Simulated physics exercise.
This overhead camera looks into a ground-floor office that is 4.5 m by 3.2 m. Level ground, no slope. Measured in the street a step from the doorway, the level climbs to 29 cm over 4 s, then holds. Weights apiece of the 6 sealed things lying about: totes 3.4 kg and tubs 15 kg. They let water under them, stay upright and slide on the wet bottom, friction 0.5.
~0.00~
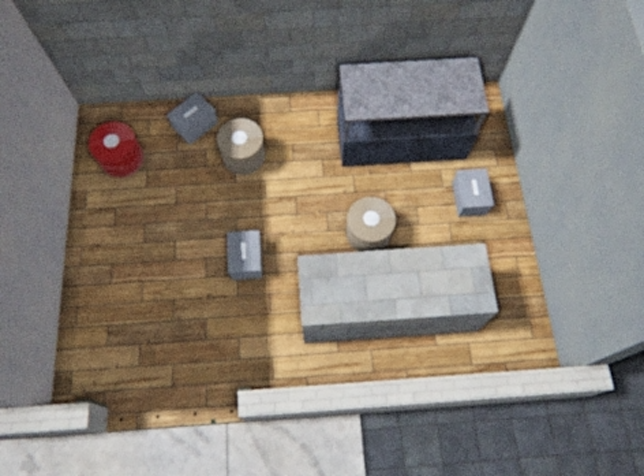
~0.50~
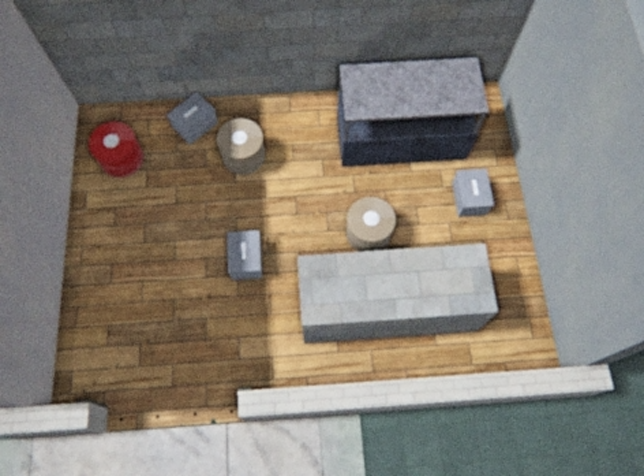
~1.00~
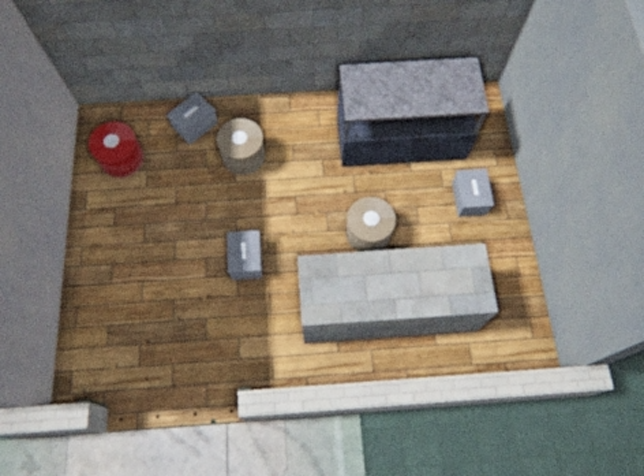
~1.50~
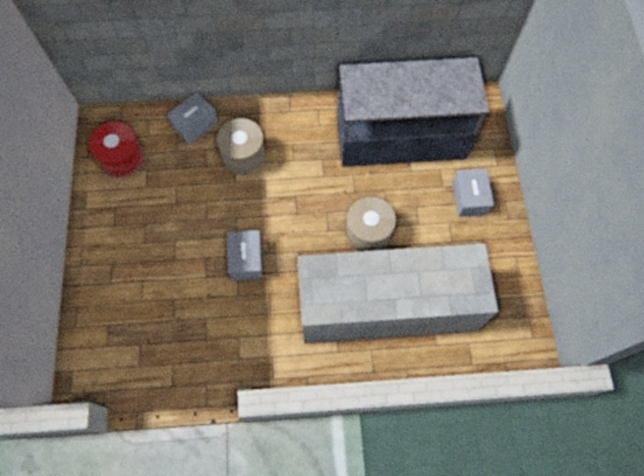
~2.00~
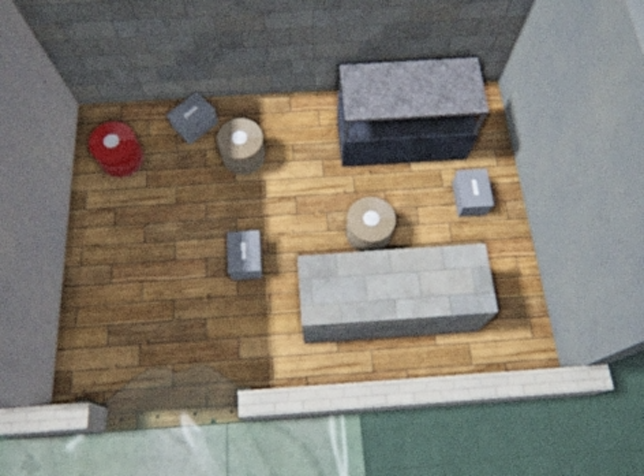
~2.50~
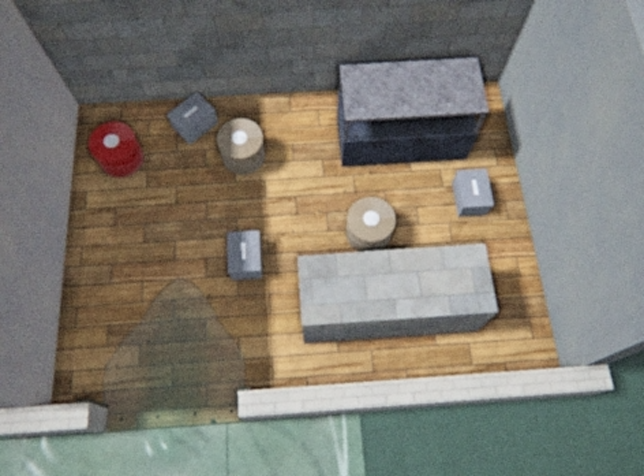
Greenish water spread over the dark paving outside a wood-floored room, then across the pale paving, and crept in through the doorway onto the floorboards, while the red tub and everything else stayed put.
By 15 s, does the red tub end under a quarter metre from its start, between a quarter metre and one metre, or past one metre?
It is going to make a long trip.
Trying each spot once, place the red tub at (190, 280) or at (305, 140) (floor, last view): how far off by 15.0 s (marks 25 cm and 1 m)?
Try one: Large displacement; try two: Moderate displacement.
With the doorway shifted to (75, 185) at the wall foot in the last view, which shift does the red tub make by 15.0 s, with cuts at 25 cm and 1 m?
Under that change the red tub is pushed well away.
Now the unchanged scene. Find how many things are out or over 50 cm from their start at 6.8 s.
I count 4 of them.
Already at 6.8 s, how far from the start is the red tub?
Shift: About 100 cm.
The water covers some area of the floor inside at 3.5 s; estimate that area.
Somewhere around 4.5 m2, roughly.
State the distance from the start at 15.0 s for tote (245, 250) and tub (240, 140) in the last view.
The first is 200 cm from its start, the second 250 cm.
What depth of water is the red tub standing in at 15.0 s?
Depth: About 21 cm.
After 3.5 s the red tub is near (112, 141), 0.0 m from its start, aground; 0 afloat.
After 6.8 s the red tub is near (200, 94), 1.0 m from its start, afloat; 4 afloat.
After 11.0 s the red tub is near (271, 105), 1.6 m from its start, afloat; 6 afloat.
After 15.0 s the red tub is near (282, 222), 1.9 m from its start, afloat; 6 afloat.
